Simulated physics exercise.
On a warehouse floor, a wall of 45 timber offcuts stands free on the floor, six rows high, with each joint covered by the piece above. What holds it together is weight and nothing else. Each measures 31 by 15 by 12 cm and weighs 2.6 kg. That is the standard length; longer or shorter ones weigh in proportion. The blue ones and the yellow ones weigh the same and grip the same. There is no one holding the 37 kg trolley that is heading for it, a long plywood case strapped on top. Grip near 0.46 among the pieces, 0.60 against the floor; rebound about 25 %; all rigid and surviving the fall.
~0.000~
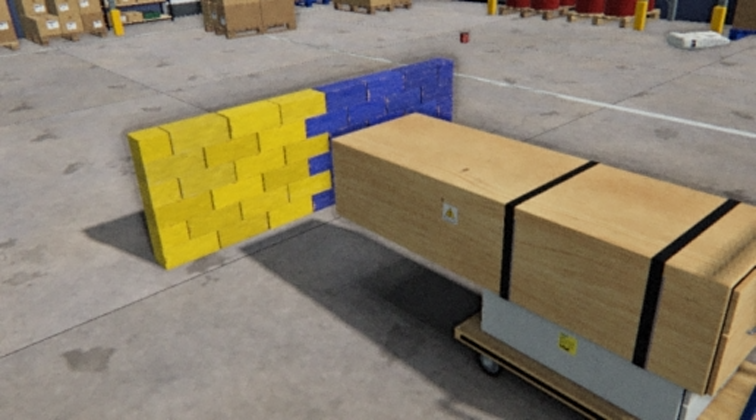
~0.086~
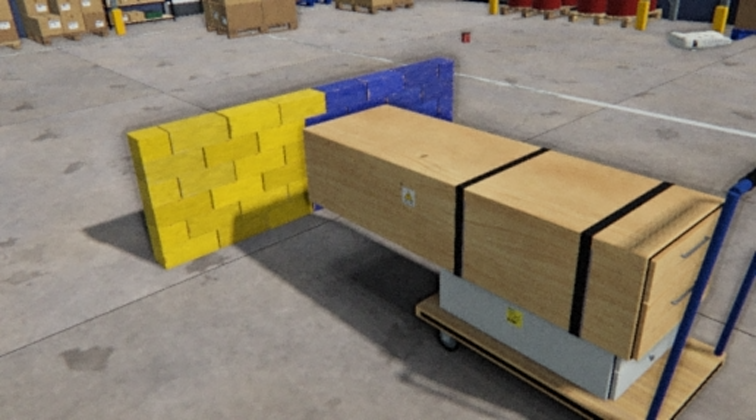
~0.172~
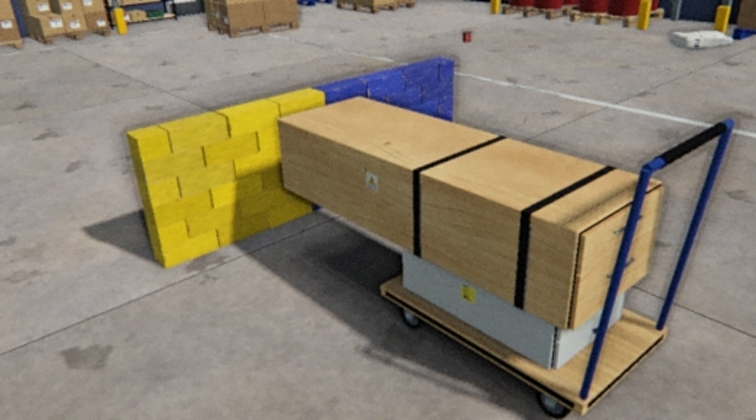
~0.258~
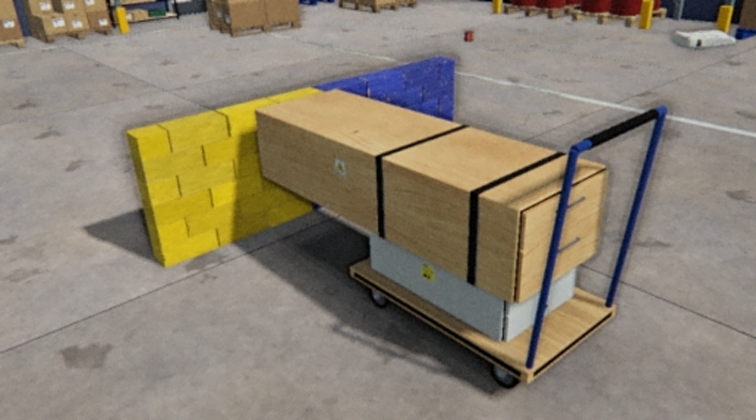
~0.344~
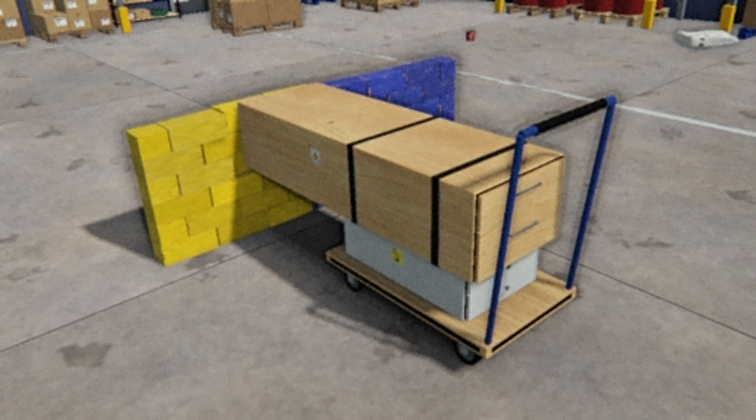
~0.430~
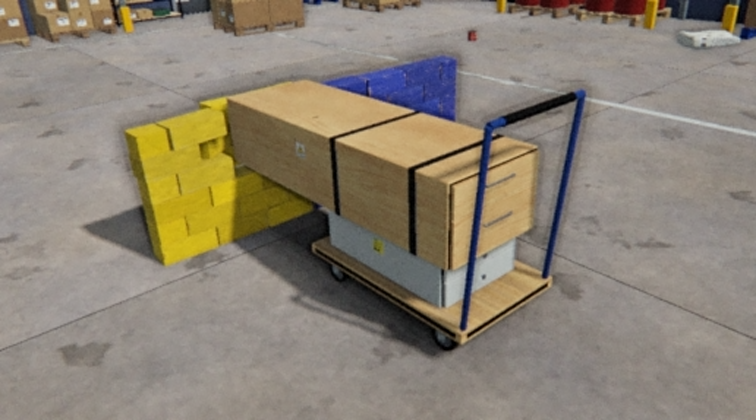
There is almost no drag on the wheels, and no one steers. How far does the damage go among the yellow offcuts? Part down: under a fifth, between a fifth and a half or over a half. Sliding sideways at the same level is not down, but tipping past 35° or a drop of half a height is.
One fifth up to half.
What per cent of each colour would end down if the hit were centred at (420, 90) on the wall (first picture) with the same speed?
Then yellow 0, blue 60 per cent.
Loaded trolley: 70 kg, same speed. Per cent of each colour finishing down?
In that case yellow 40, blue 10 per cent.
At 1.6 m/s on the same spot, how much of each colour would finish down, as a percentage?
Down at the end: Yellow 40 per cent, blue 10 per cent.
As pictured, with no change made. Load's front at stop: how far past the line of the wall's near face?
I'd put it at around 95 cm past it.
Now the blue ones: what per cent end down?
The blue group finishes with 10% down.
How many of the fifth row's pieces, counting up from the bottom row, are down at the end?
Down at the end: 3.
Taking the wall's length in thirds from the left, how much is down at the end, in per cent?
In percent, the thirds read 30 on the left, 30 in the middle and 0 on the right.
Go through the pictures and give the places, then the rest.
In the first frame (places mark the middle of the side facing us; the camera moves round a little), load (341, 166) 77 cm short of the wall; top yellow offcut (304, 109); top blue offcut (446, 71); nothing disturbed.
The second frame shows load (311, 154) 56 cm short of the wall; top yellow offcut (304, 109).
The third frame shows load (285, 143) 35 cm short of the wall; top yellow offcut (304, 108).
The fourth frame shows load (263, 133) 14 cm short of the wall.
The fifth frame shows load (244, 124) 43 mm into the wall's line; 7 disturbed, none down.
The sixth frame shows load (234, 119) 16 cm into the wall's line; top blue offcut (449, 69); 10 disturbed, none down.
After 0.64 s, load 44 cm past the wall's line, still rolling; 6 of the 21 yellow offcuts down (7 of 45 in all colours); top yellow offcut leaning 15°, 32 cm lower.
After 1.08 s, load 91 cm past the wall's line, still rolling; 7 of the 21 yellow offcuts down (9 of 45 in all colours); top yellow offcut leaning 61°, 53 cm lower.
At rest (2.3 s), load 93 cm past the wall's line, stopped; 7 of the 21 yellow offcuts down (9 of 45 in all colours); top yellow offcut 61 cm lower; top blue offcut unmoved. That is 33 per cent. As the last picture would show them, middles, top yellow offcut near (216, 137), top blue offcut near (442, 68).
